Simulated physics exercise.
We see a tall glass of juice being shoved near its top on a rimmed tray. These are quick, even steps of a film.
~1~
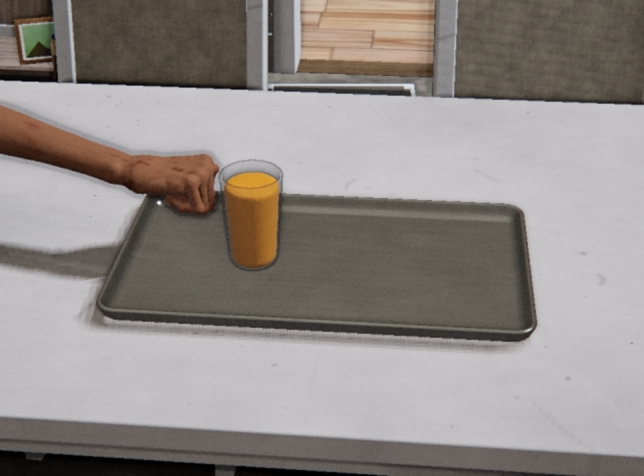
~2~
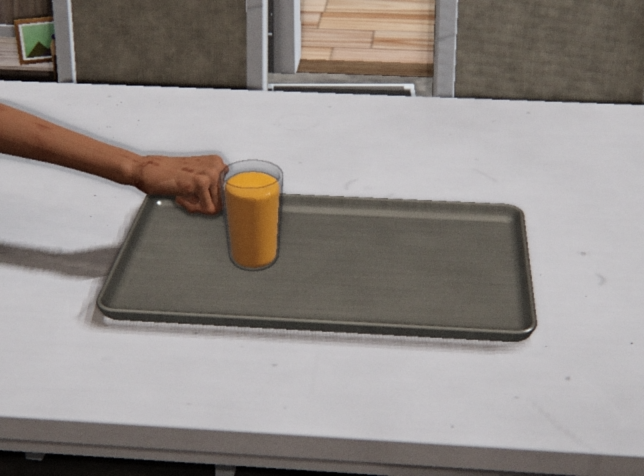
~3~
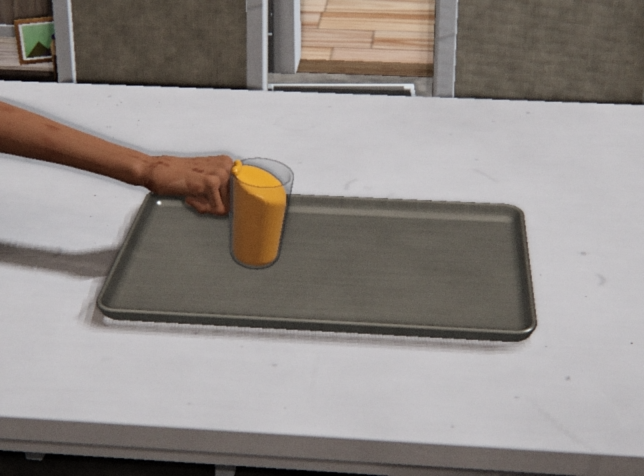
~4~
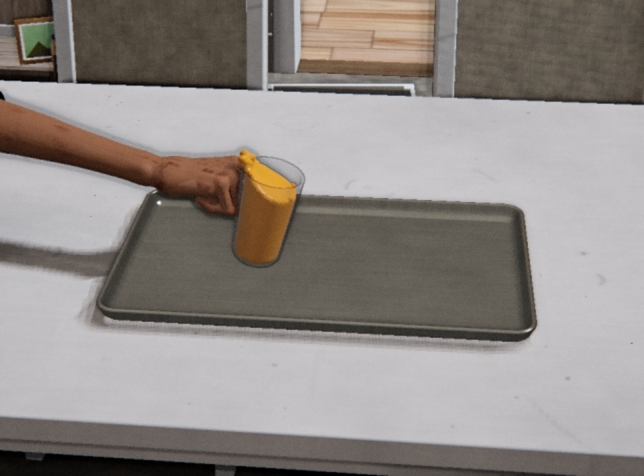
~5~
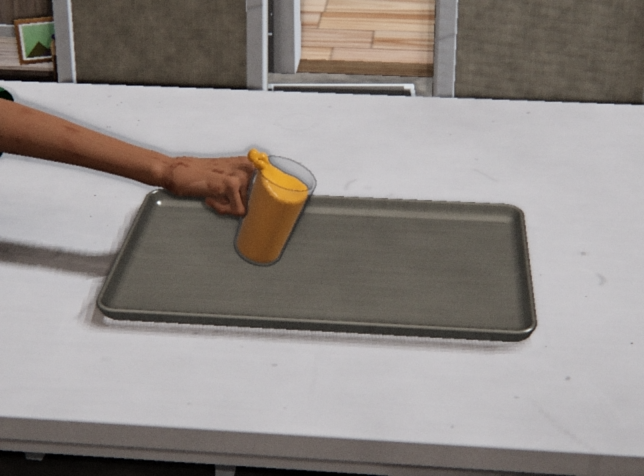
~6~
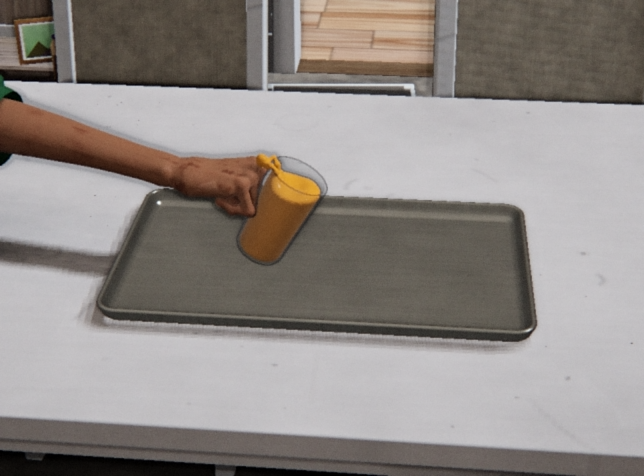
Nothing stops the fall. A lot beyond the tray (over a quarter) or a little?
In the end a quarter and more lands beyond the tray.
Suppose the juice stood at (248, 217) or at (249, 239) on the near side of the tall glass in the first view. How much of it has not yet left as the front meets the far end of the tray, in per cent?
In turn 55 and 40 in a hundred.
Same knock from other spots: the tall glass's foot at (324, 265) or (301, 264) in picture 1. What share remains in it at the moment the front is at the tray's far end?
The first gives 65 %, the second 65 %.
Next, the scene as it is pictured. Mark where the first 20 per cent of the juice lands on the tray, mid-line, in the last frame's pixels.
Around (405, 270).
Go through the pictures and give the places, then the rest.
Tilt 0°; right rim (281, 177); surface from (225, 182) to (279, 184); the tray's far rim is at (527, 265); the tray is clear ahead, in the first picture.
Tilt 0°; right rim (281, 177); surface from (225, 181) to (279, 184), in the second picture.
Tilt 6°; right rim (292, 179); surface from (237, 167) to (281, 186), in the third picture.
Tilt 13°; right rim (303, 181); surface from (246, 170) to (298, 191); 1 per cent is over the edge, in the fourth picture.
Tilt 20°; right rim (314, 185); surface from (255, 181) to (309, 189); 1 per cent is over the edge, in the fifth picture.
Tilt 27°; right rim (325, 190); surface from (259, 191) to (321, 186); 1 per cent is over the edge, in the sixth picture.
A moment on, the tall glass is falling and 90 per cent is in the glass, 0 on the tray and 10 above or beyond its rim.
Next, the tall glass lies on its side and 51 per cent is in the glass, 42 on the tray and 6 above or beyond its rim.
Then the tall glass lies on its side and 27 per cent is in the glass, 52 on the tray and 20 above or beyond its rim.
Later the tall glass lies on its side and 14 per cent is in the glass, 44 on the tray and 42 above or beyond its rim.
In the end 59 per cent is held by tray and glass, 41 is off the tray.
